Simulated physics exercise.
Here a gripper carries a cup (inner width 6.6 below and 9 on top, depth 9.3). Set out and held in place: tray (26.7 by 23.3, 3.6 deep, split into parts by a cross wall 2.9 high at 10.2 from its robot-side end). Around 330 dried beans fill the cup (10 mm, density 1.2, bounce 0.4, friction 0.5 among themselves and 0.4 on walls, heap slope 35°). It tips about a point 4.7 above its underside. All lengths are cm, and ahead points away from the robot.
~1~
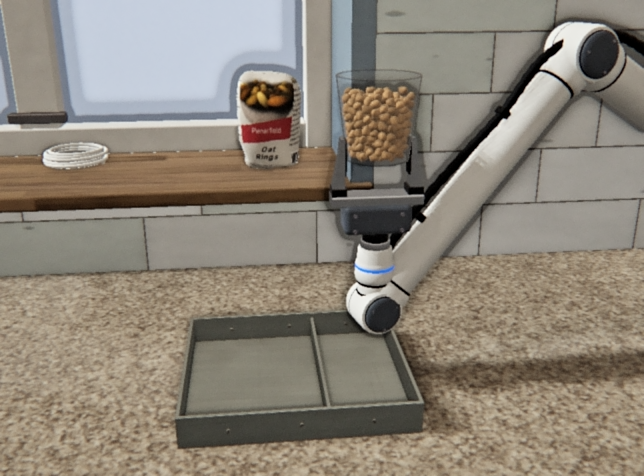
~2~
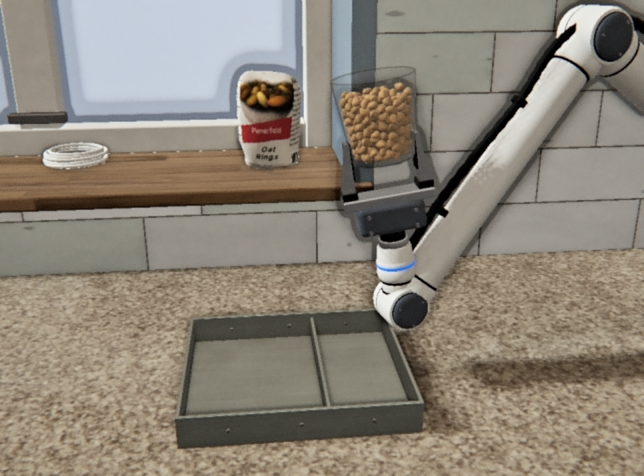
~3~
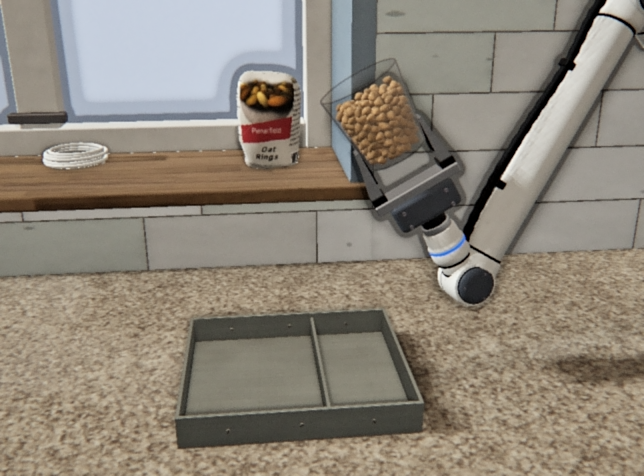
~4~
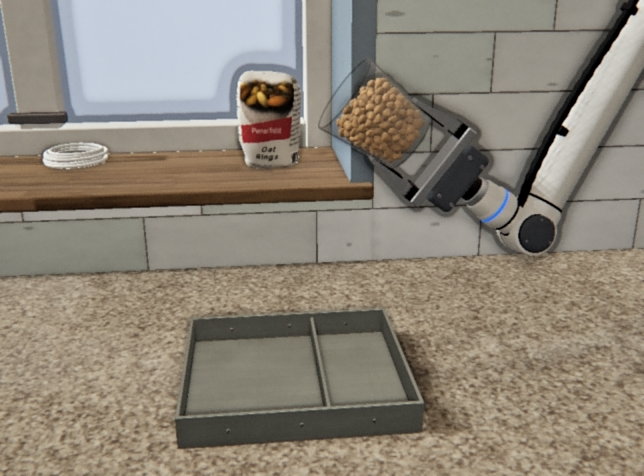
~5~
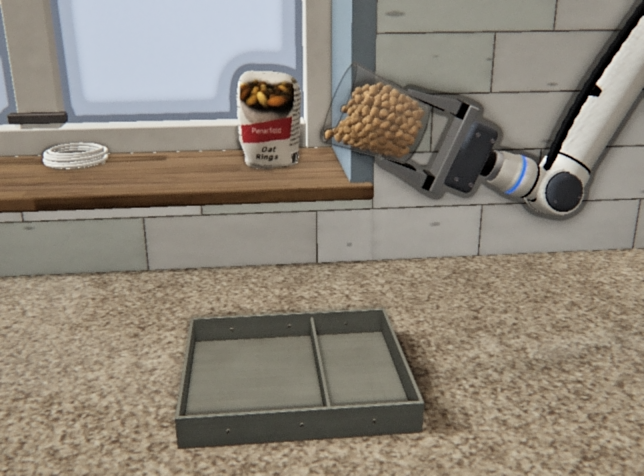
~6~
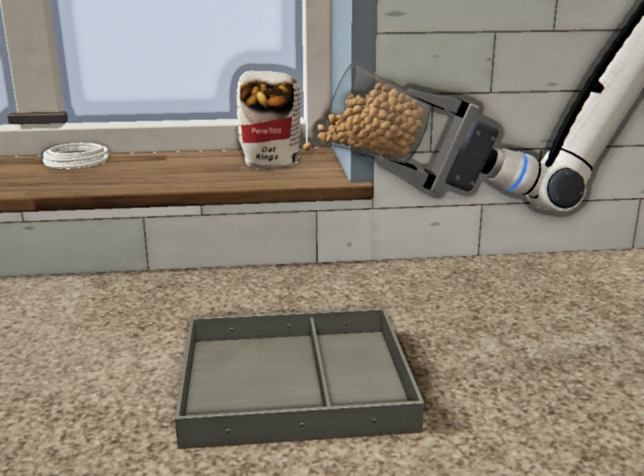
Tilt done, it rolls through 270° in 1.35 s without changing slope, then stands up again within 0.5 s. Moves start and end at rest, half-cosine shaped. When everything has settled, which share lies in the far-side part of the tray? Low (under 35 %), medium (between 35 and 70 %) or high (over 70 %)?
A low share, under 35 %, ends in the far-side part of the tray.
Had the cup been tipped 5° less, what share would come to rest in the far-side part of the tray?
Then about 5 per cent.
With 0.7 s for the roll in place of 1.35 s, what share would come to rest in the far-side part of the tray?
In that case some 10 per cent.
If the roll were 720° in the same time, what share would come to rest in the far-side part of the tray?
It would be near 15 per cent.
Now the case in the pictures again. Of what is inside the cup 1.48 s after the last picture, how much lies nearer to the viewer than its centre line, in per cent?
About 60 per cent.
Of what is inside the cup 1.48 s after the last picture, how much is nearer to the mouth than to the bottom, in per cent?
About 40 per cent.
Then, 0.74 s after the last picture, tipped 68°, highest piece 37 above the table; 314 in the cup, 5 in the far-side part, 10 in flight or on a rim.
Then, 1.48 s after the last picture, tipped 57°, highest piece 36 above the table; 285 in the cup, 39 in the far-side part, 5 in flight or on a rim.
Then, 2.05 s after the last picture, upright, highest piece 38 above the table; 284 in the cup, 45 in the far-side part.
Then, 2.75 s after the last picture, upright, highest piece 38 above the table; 284 in the cup, 45 in the far-side part.
Final count, 284 in the cup, 45 in the far-side part. That is 14 % in the far-side part of the tray.
